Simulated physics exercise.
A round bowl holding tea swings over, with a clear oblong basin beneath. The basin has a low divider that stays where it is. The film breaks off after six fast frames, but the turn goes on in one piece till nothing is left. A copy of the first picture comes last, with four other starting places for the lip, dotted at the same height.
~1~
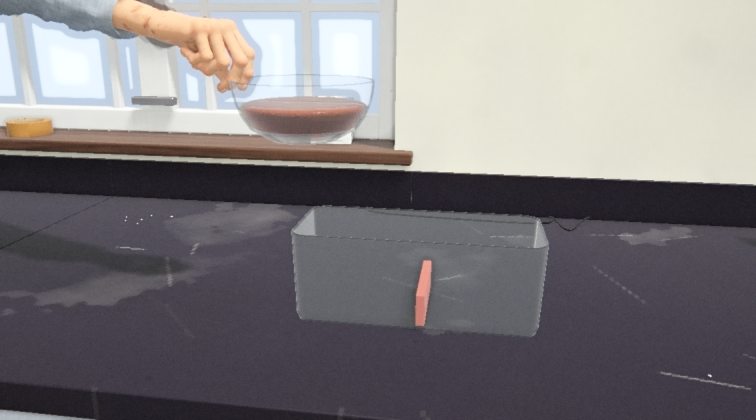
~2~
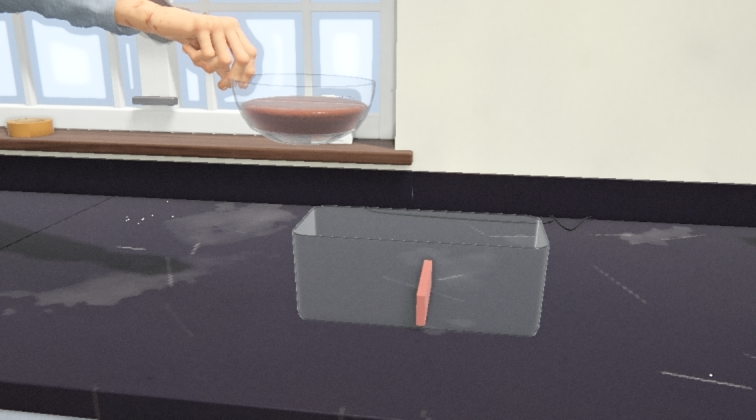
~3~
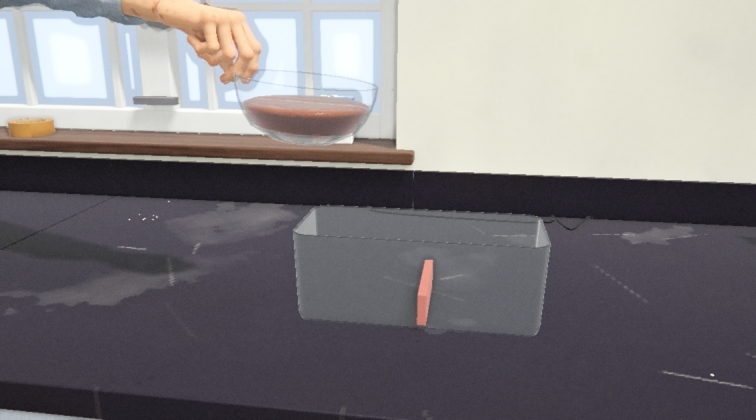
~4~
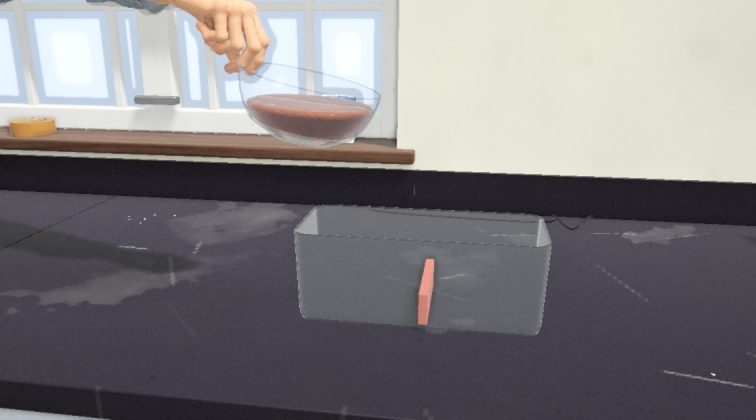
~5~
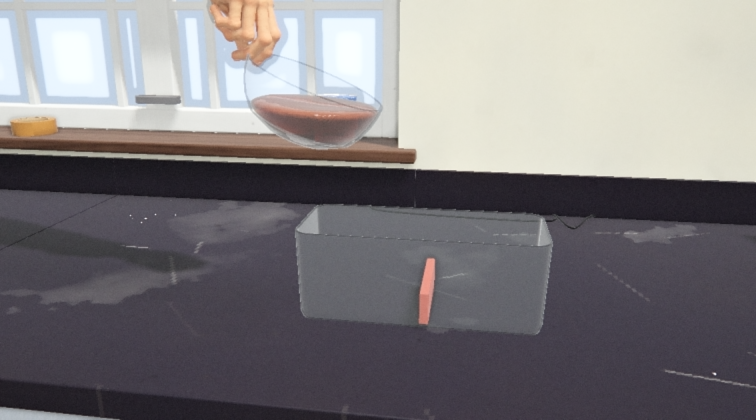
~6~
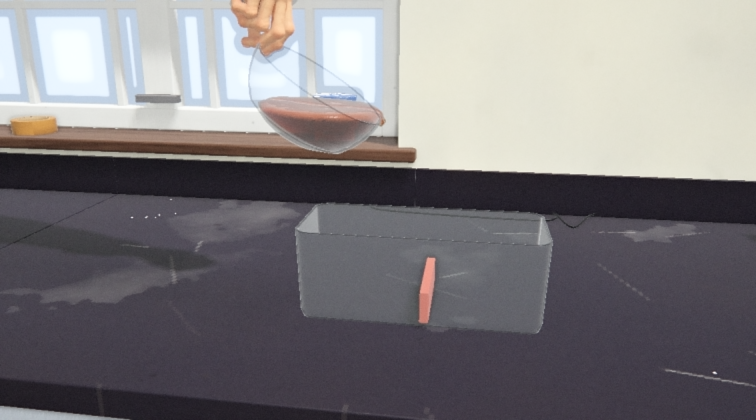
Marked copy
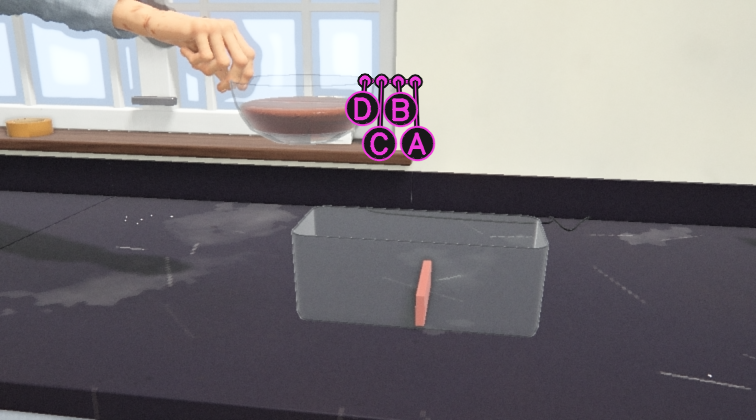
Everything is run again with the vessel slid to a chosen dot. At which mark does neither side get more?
The answer is place B.
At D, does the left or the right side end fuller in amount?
The left side.
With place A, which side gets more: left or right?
More ends on the right.
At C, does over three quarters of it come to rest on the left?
No, it does not.
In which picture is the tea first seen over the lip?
In picture 6.
On the marked copy, A at (415, 81); B at (398, 81); C at (381, 81); D at (364, 80).
With A, about 31 % ends left of the wall and 68 % right of it.
With B, about 46 % ends left of the wall and 53 % right of it.
With C, about 62 % ends left of the wall and 36 % right of it.
With D, about 81 % ends left of the wall and 15 % right of it; 5 % is lost outside.
